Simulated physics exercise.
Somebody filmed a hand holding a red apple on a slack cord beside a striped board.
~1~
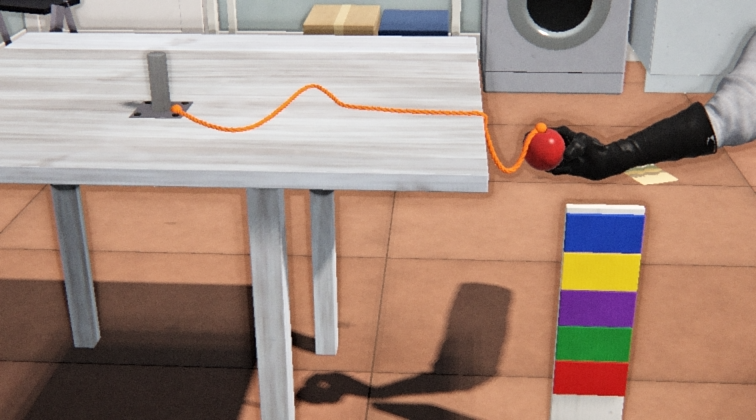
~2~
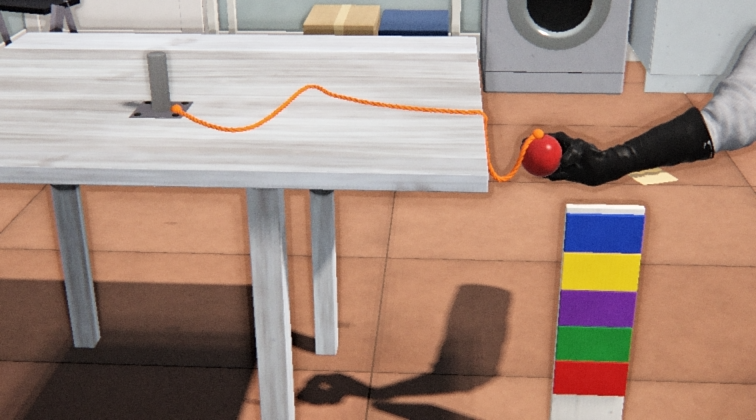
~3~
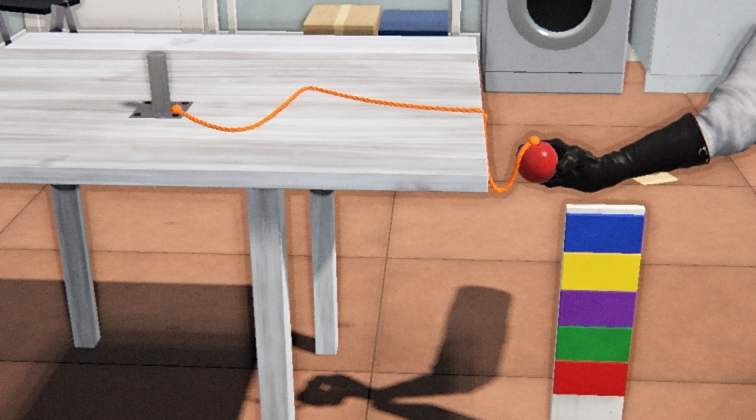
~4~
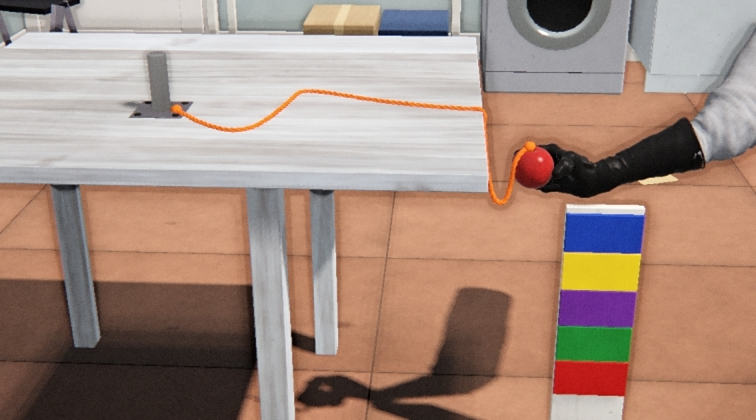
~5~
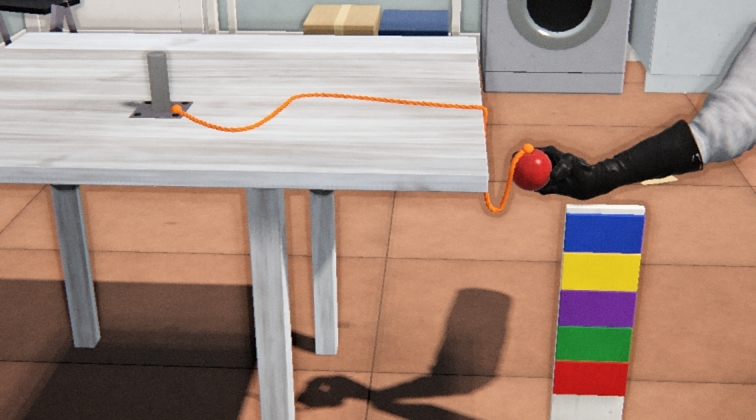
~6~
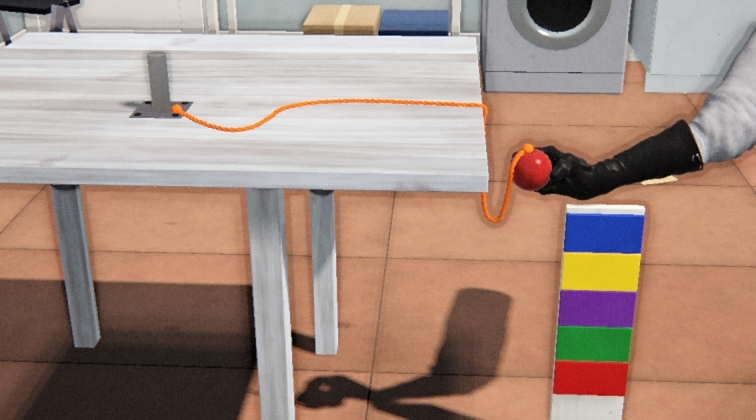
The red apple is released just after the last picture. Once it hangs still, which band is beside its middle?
Its centre hangs level with the red band.
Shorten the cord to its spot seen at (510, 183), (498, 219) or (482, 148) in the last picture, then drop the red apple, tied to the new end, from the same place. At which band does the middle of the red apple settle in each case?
One after the other, green; purple; blue.
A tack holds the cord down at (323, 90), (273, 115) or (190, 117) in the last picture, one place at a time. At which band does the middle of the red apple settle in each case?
One after the other, yellow; green; red.
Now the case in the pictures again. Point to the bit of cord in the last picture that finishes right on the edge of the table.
The one at (411, 103).
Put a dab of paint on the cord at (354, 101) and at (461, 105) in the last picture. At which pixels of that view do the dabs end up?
At (427, 111), then (479, 166).
Early on, apple near (469, 327); level with purple.
Midway, apple near (465, 382); level with red.
Finally, apple near (464, 391); level with red. Its middle rests at the red band.
